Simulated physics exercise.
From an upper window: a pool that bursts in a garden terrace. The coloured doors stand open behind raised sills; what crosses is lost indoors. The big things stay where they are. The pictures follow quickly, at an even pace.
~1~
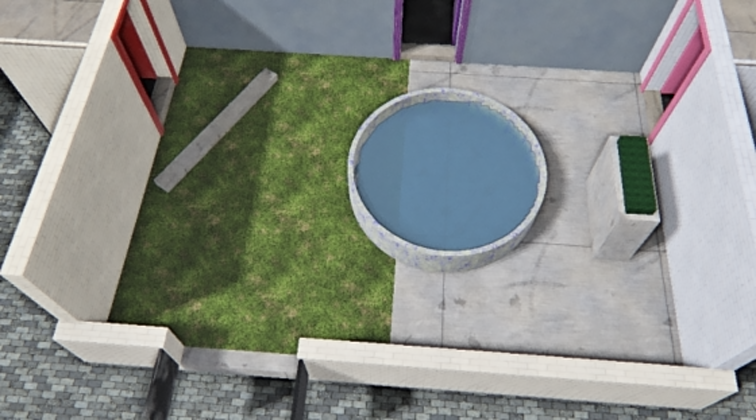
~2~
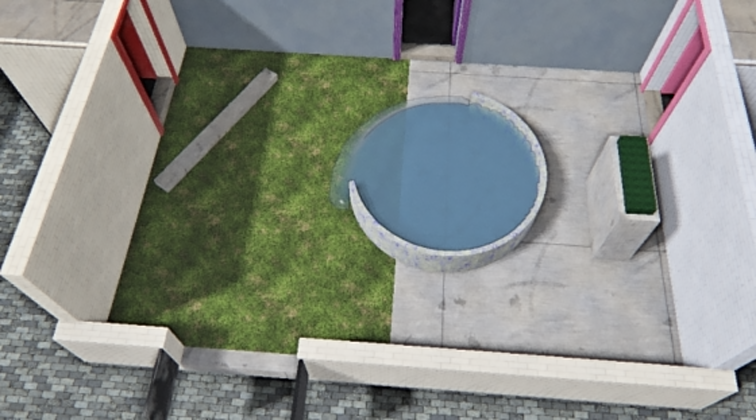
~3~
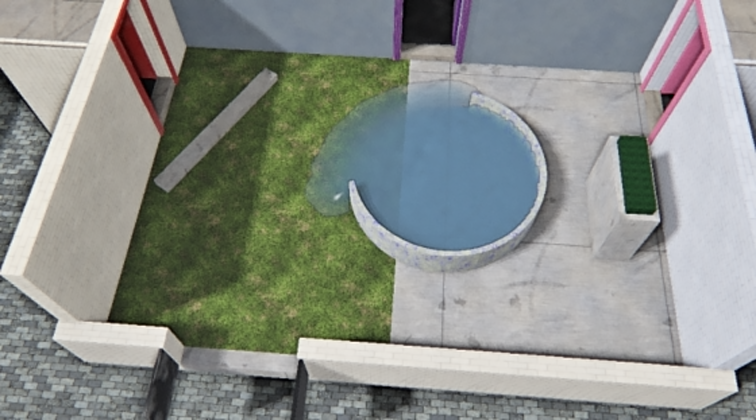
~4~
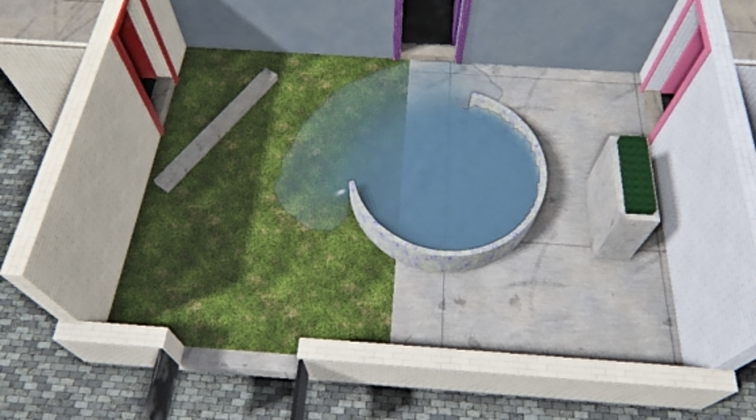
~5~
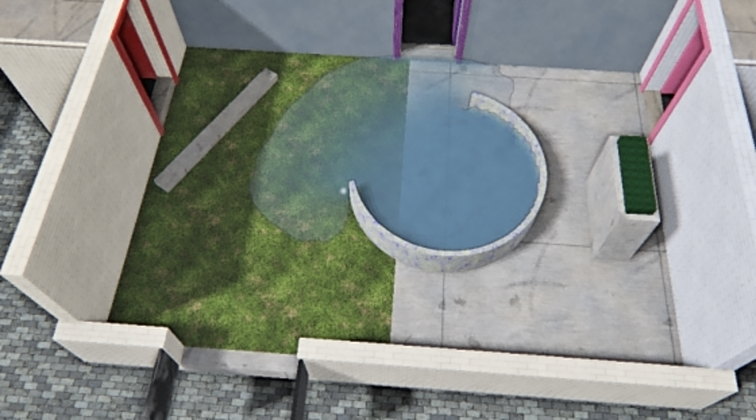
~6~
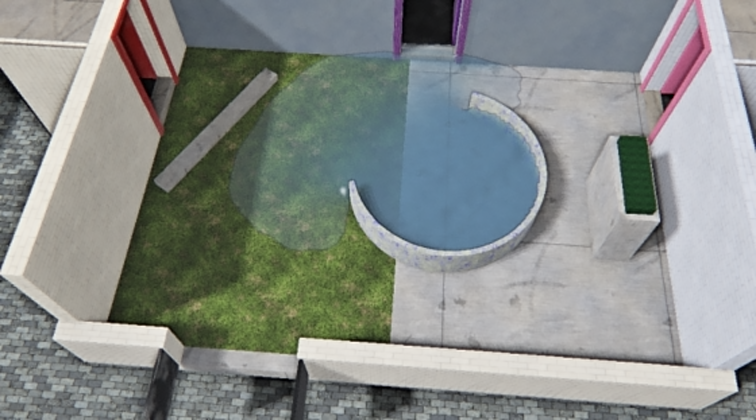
In a walled garden terrace with open coloured doors, a round pool sits whole and still between grass and paving. Its wall then opens on the far left side, and water pours out, spreading in a widening, thinning sheet across the lawn and over the paving toward the back wall.
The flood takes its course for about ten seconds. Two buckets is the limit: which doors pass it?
In the end: The pink door admits no more than that; the red door admits no more than that; the purple door lets in a lot.
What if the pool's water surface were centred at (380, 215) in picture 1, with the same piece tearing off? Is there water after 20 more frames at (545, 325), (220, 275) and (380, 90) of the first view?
As listed: No water, under water, awash.
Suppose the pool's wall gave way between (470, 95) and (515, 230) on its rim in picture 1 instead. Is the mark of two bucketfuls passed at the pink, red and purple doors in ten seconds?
Pink door takes more; red door takes less; purple door holds.
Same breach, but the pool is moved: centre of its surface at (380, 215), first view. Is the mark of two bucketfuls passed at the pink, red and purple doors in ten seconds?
One by one: Pink keeps below it; red takes less; purple is under.
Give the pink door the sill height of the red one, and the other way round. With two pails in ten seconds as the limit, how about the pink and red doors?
Then: Pink door takes less, red door goes over.
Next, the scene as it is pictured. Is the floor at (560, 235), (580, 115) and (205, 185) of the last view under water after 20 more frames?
One after the other: Not flooded, awash, under water.
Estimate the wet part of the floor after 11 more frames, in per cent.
Close to 45 %.
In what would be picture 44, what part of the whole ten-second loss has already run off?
About 45 per cent.
A moment on, water covers 30 % of the floor; the pink door not reached, the red door not reached, the purple door over two buckets in.
Next, water covers 45 % of the floor; the pink door not reached, the red door not reached, the purple door over two buckets in.
Then, water covers 60 % of the floor; the pink door wet at the sill, nothing in, the red door wet at the sill, nothing in, the purple door far over two buckets in.
Later, water covers 75 % of the floor; the pink door wet at the sill, nothing in, the red door wet at the sill, nothing in, the purple door far over two buckets in.
In the end, water covers 95 % of the floor; the pink door wet at the sill, nothing in, the red door wet at the sill, nothing in, the purple door far over two buckets in.
